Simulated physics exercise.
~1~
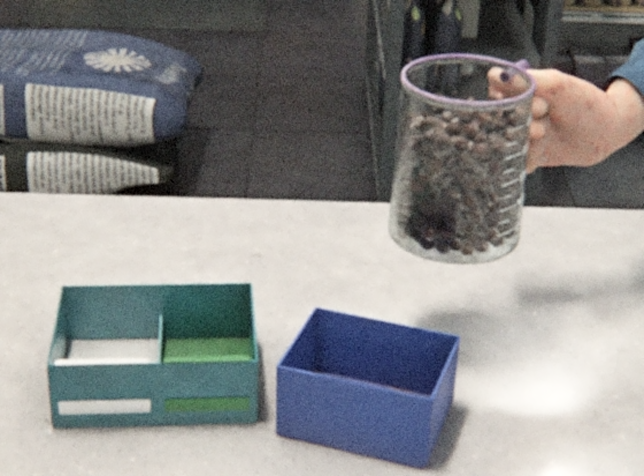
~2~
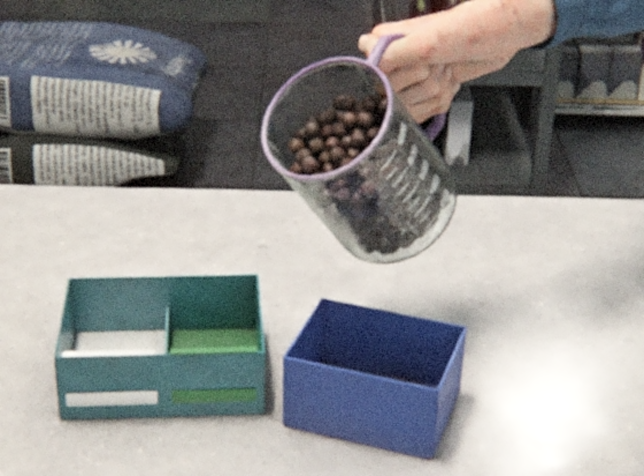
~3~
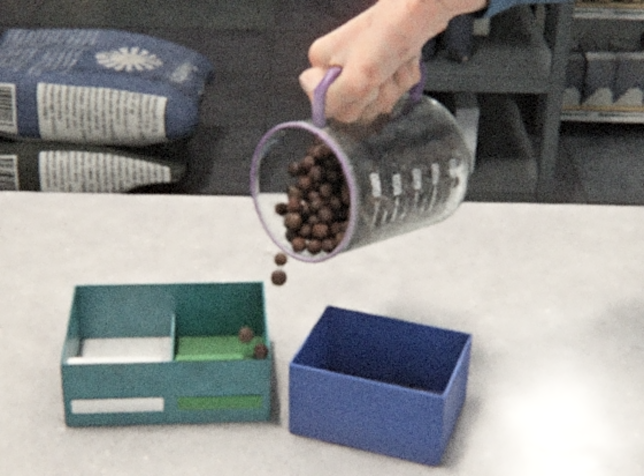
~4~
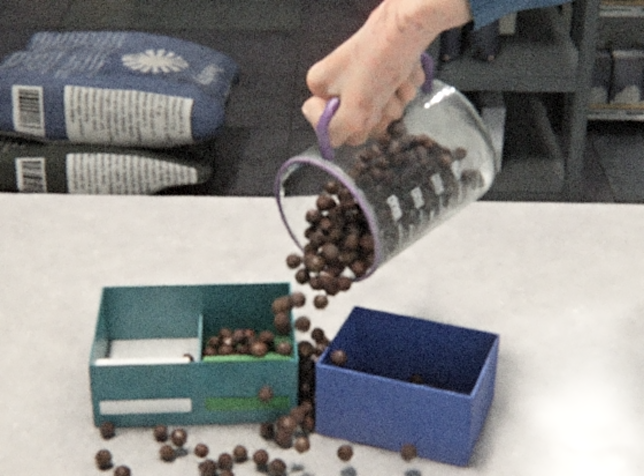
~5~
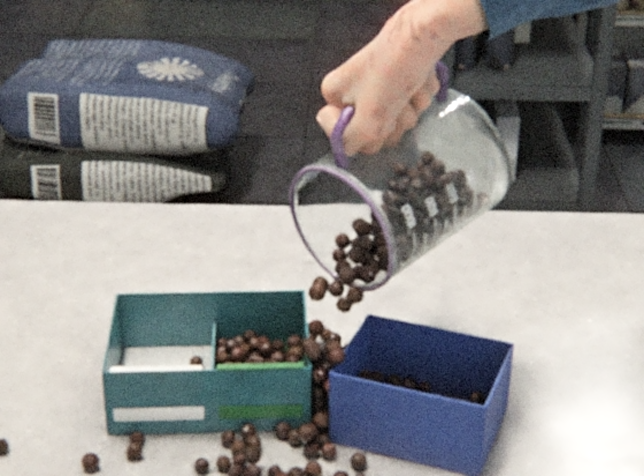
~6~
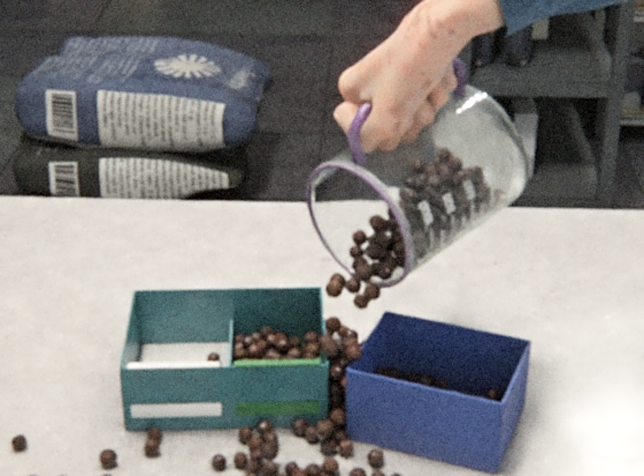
On a pale countertop, with stacked blue and black sacks behind it, a hand holds a clear jug of dark brown balls above a blue box and a teal box split into green and white sections. The hand moves the jug left and tips it toward the boxes. A few balls drop first into the green section. Then a thick stream tumbles out, landing in the green section, between the boxes and across the counter, with some reaching the blue box. It ends with the jug still tilted, partly full, and balls scattered in front.
